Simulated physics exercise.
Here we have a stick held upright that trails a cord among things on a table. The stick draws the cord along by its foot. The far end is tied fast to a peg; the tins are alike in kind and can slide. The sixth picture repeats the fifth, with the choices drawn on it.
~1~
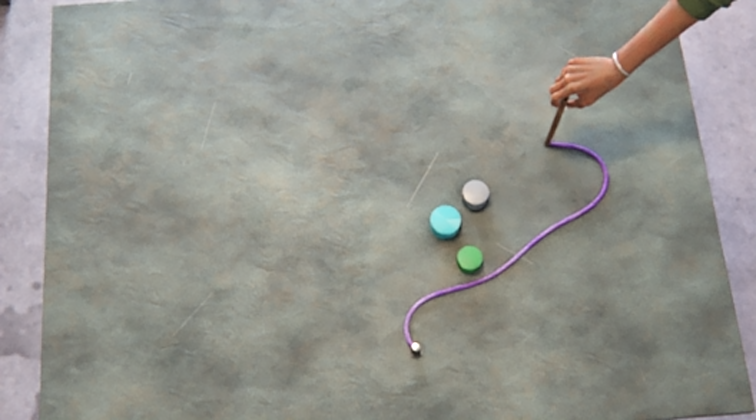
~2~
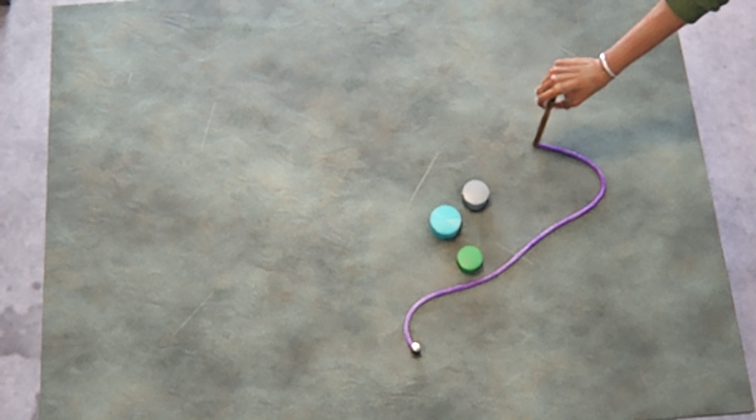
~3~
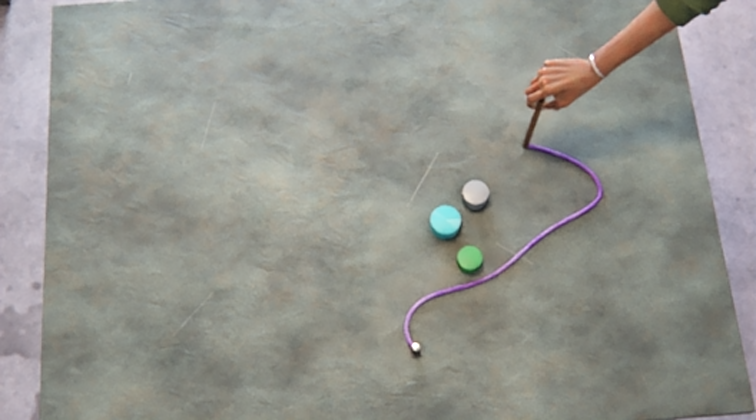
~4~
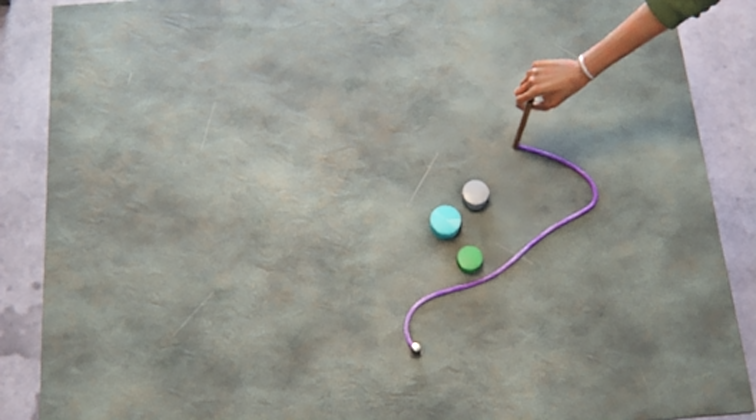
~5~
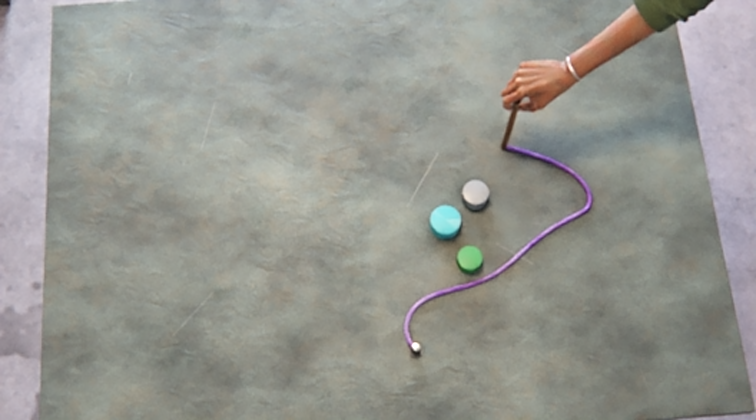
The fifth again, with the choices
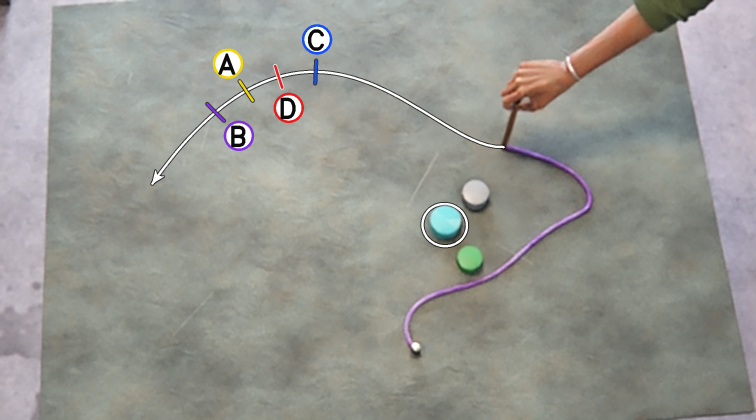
A purple cord winds in a loose S across a worn grey-green tabletop, seen from high above. It runs from a small pale peg at the lower centre, past a green, a turquoise and a grey tin, to an upright brown stick at the upper right. A hand with a bracelet slides the stick steadily left, drawing the cord's upper bend along, while the tins and camera stay still.
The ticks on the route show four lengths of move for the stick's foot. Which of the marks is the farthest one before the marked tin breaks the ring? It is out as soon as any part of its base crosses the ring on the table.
No farther than C.
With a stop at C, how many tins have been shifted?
By then, two.
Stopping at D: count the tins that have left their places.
By then, three.
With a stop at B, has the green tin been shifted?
Yes.
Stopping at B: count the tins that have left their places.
Three.
On the copy, A at (246, 91); B at (216, 112); C at (316, 72); D at (279, 77); the ring at (445, 225); the route from (504, 147) via (316, 72) to (152, 184).
On C. First, foot of the stick (438, 121); turquoise tin (445, 223).
Then, foot of the stick (374, 86); turquoise tin (445, 223).
Finally, foot of the stick (316, 72); turquoise tin (445, 223); grey tin (443, 197); green tin (447, 251); the turquoise tin is still in its ring.
By contrast, A drags the ringed tin to (412, 229); B drags the ringed tin to (401, 233); D drags the ringed tin to (428, 226).
